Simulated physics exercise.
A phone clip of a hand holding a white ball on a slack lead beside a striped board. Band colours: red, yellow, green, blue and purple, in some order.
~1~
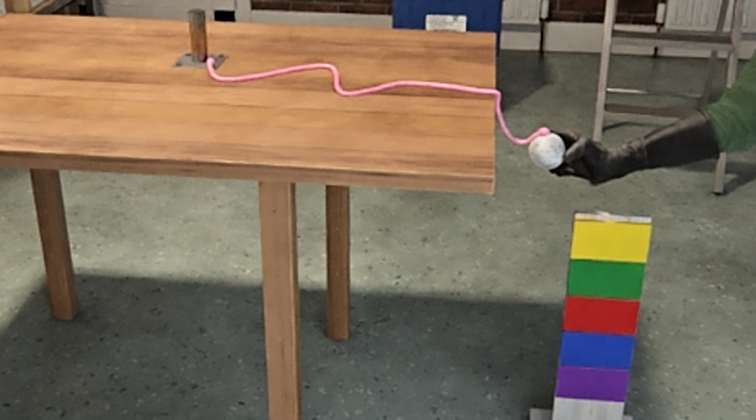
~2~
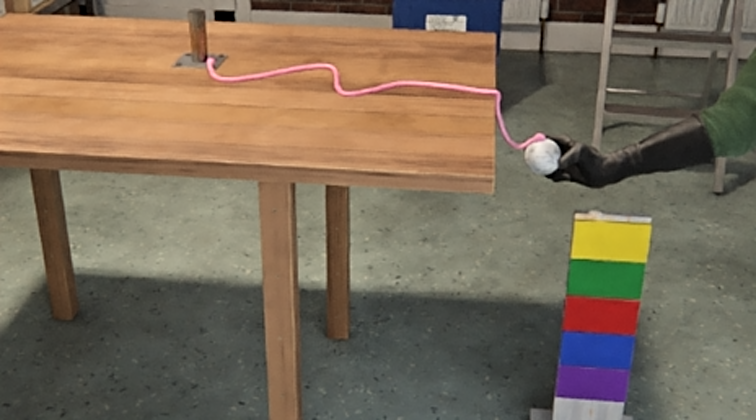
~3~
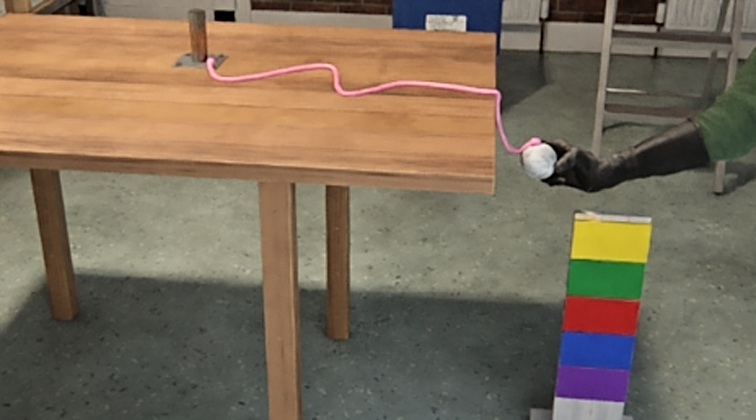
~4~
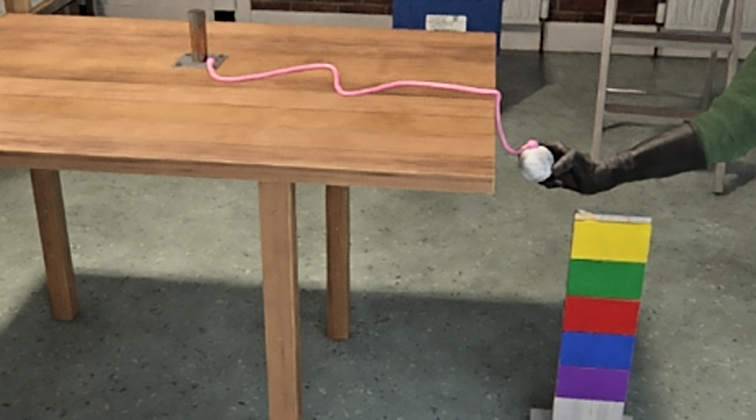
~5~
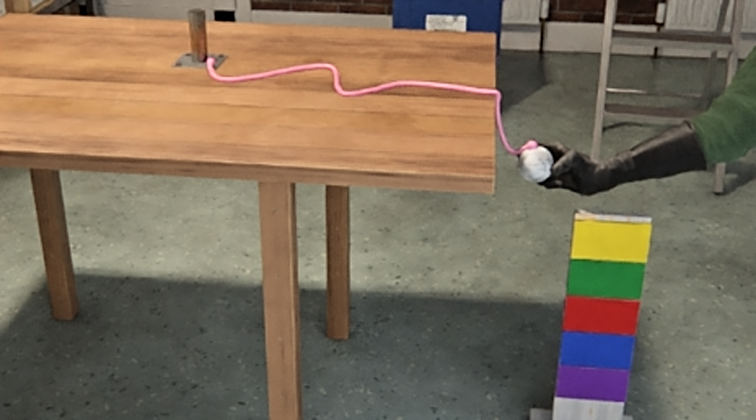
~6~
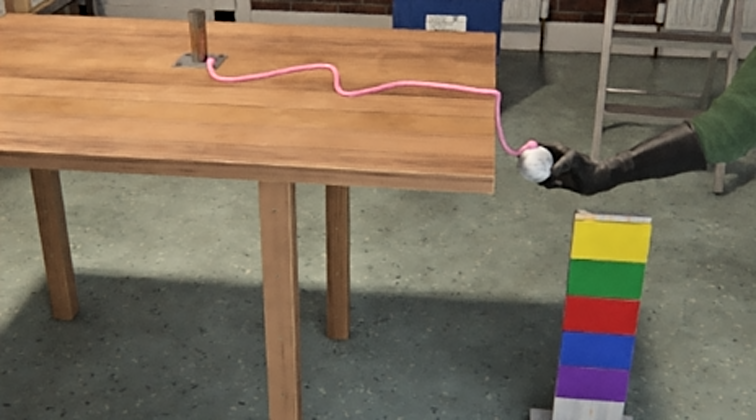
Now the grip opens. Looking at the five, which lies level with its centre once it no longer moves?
The red one lies level with its centre.
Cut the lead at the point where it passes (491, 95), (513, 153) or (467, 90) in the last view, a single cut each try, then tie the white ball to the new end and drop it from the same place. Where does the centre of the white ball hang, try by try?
The three cuts give roughly (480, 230), (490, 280) and (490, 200) respectively.
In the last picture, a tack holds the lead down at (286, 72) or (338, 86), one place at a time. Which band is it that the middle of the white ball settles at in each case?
First try green, second try yellow.
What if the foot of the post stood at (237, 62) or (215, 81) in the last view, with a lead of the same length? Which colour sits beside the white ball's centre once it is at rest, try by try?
The first case gives blue, the second gives blue.
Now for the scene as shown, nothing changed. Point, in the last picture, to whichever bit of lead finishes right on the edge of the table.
Roughly (374, 90).
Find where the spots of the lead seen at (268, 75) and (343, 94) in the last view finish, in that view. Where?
They go to (313, 71) and to (462, 86).
Early on, ball near (492, 293); level with red.
Midway, ball near (482, 295); level with red.
Finally, ball near (483, 299); level with red. The red one.
